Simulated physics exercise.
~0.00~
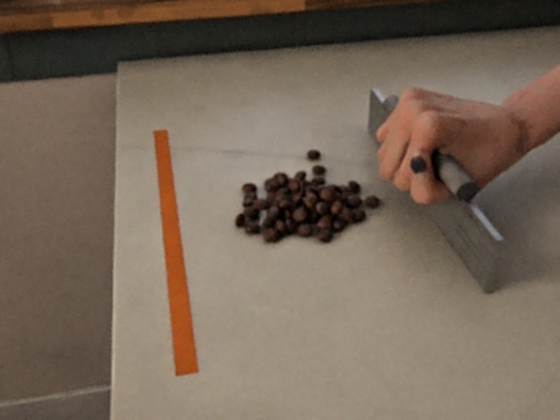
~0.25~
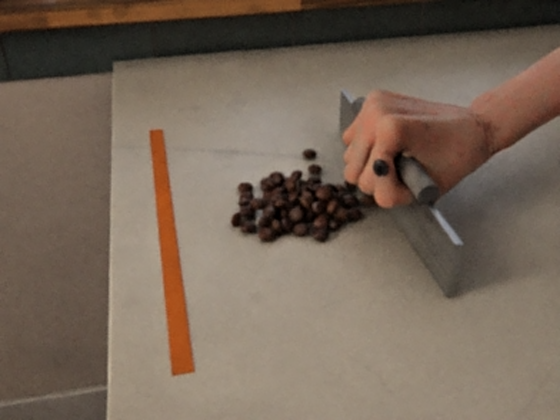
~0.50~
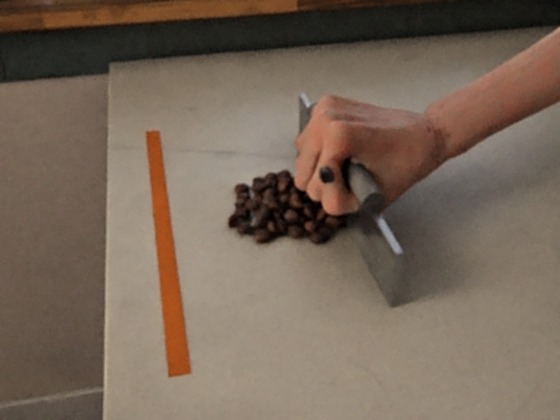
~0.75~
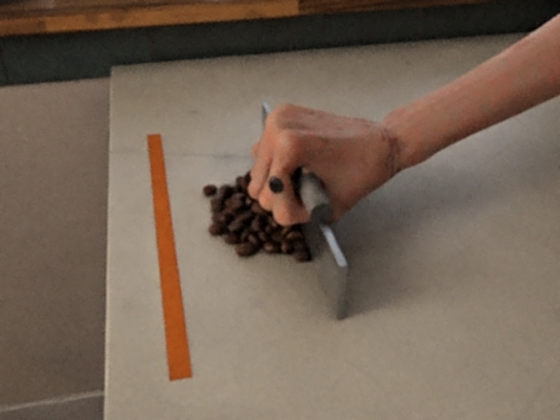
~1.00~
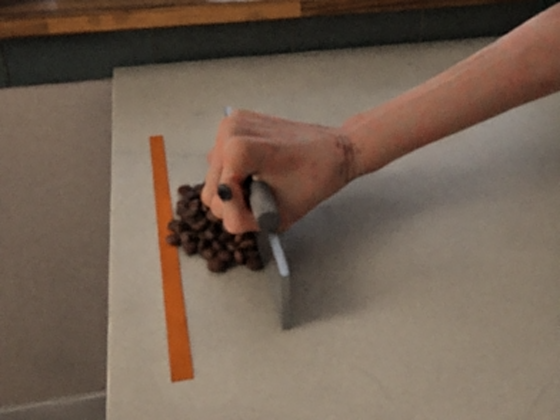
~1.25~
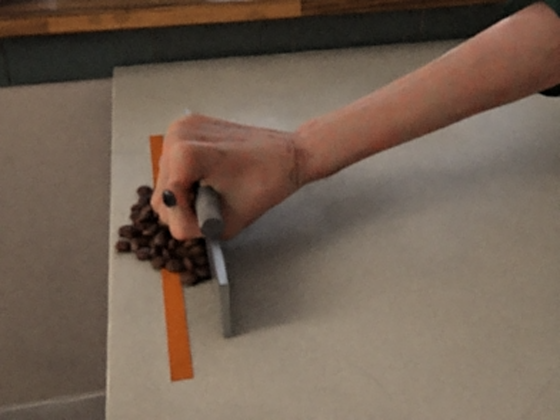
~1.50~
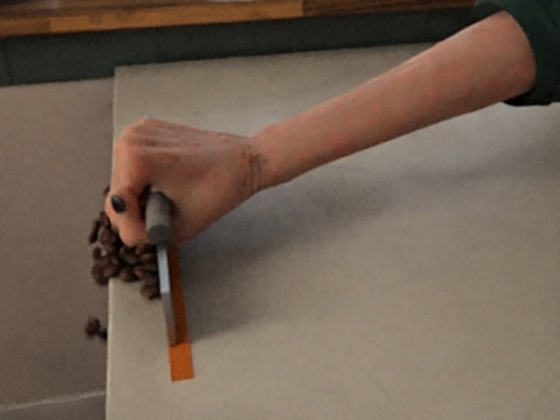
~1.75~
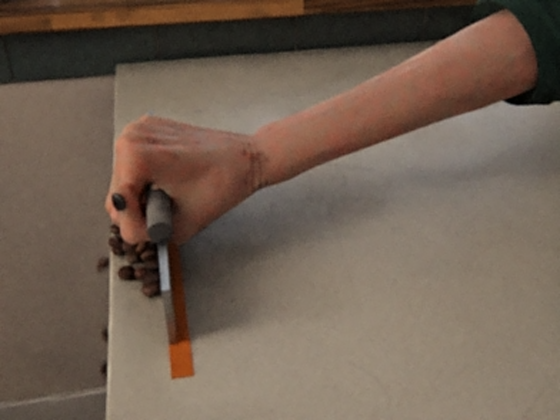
A hand gripping a scraper slid it left across the table, pushing a heap of small dark brown bits over a strip of orange tape, then stopped on the tape as some of the bits dropped off the table's left edge.
